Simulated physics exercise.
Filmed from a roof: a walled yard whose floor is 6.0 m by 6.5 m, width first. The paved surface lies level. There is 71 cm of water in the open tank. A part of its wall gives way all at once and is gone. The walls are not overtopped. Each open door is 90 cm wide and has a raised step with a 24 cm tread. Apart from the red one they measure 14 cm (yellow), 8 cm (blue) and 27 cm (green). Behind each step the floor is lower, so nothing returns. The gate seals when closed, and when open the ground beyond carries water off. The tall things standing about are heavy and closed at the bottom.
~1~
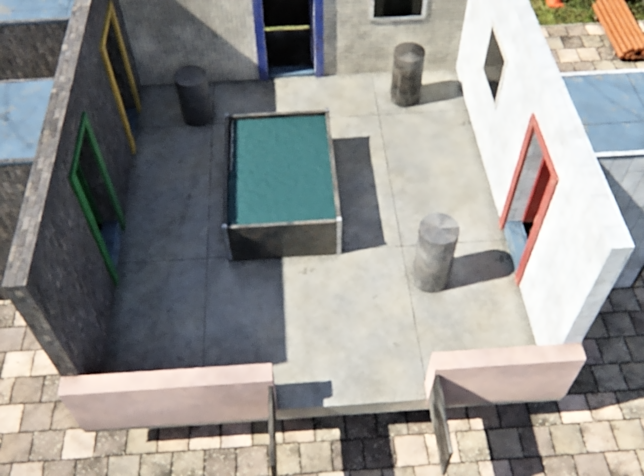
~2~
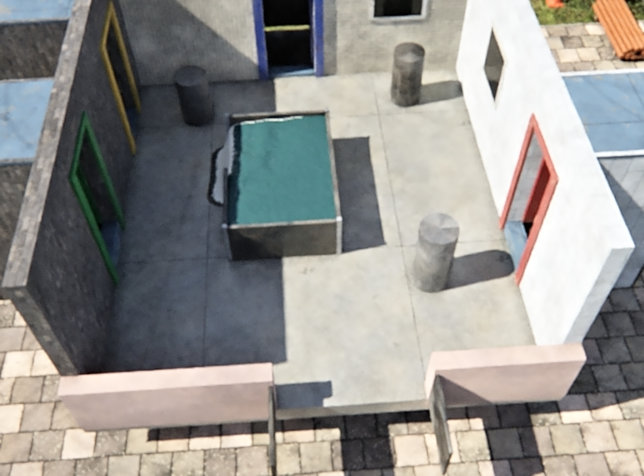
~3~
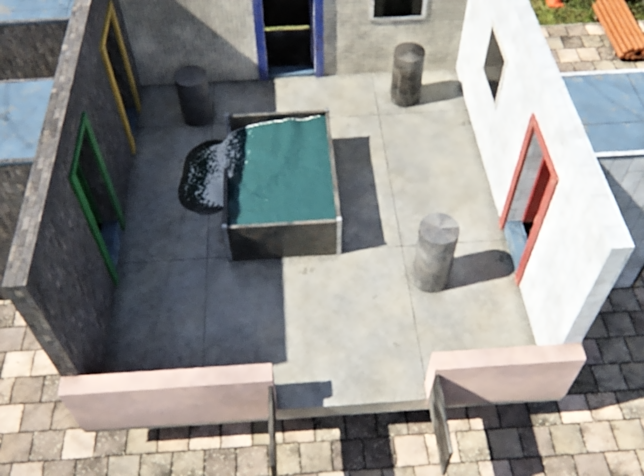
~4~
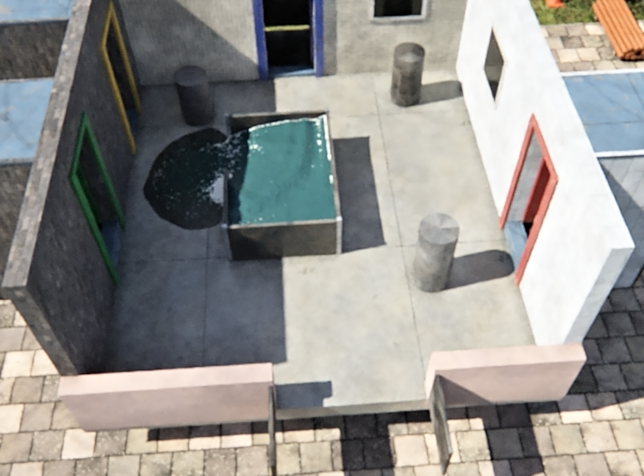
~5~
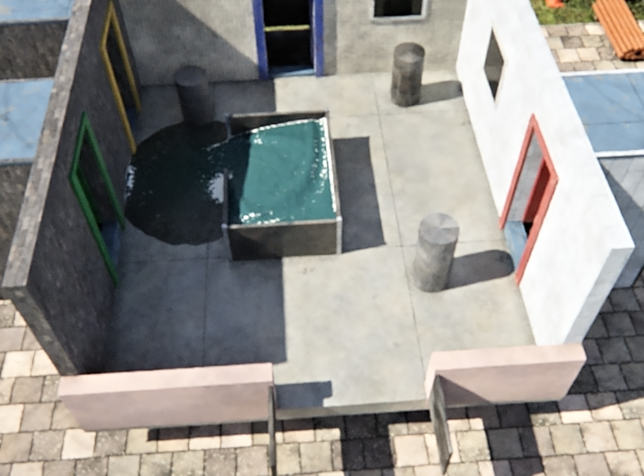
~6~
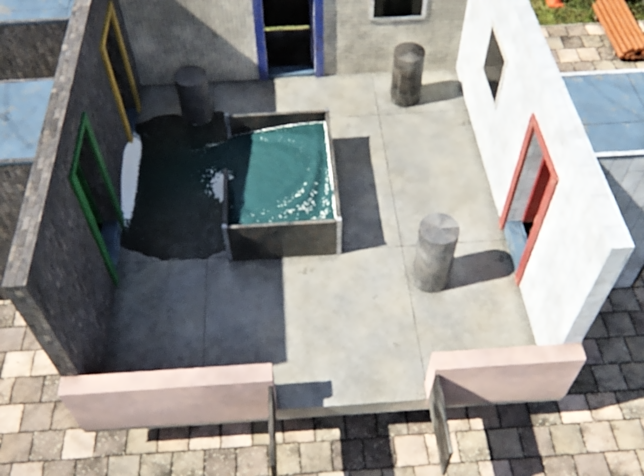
In this clip, water pours from the left side of an open tank in a walled yard and spreads in a widening dark pool across the grey floor toward the wall with green and yellow doors, while the tank's surface ripples.
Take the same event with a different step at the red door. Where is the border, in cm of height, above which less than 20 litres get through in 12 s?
At least 6.5 cm or so.
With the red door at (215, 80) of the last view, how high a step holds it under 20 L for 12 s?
About 11.5 cm.
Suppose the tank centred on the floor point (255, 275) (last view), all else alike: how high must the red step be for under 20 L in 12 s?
Then roughly 7.5 cm.
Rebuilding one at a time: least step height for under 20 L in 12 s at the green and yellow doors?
About 10.5 cm at green and 26 cm at yellow.
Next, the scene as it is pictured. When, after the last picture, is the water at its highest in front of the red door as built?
At about 8.5 s.
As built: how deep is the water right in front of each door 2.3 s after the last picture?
In cm: Yellow 23, red 0, blue 4, green 14.
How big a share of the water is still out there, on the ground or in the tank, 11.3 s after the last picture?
Roughly 84 in a hundred.
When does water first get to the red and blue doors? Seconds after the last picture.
Arrival: Red 4.5 s, blue 1.6 s.
Then, 0.7 s after the last picture water covers 15 % of the floor, deepest (46 cm) near (141, 175); it has not reached the red door.
Then, 2.3 s after the last picture water covers 45 % of the floor, deepest (34 cm) near (142, 92); it has not reached the red door.
Then, 11.3 s after the last picture water covers 100 % of the floor, deepest (10 cm) near (444, 233); 9 cm at the red door, 0 litres in over its 23 cm step.
At the red door as built, the water peaked near 11 cm, 8.3 s after the last picture.
With a step of 5 cm, 34 litres would have come in within the 12 s; with 7 cm, 15 litres. So under 20 litres takes about 6.5 cm.
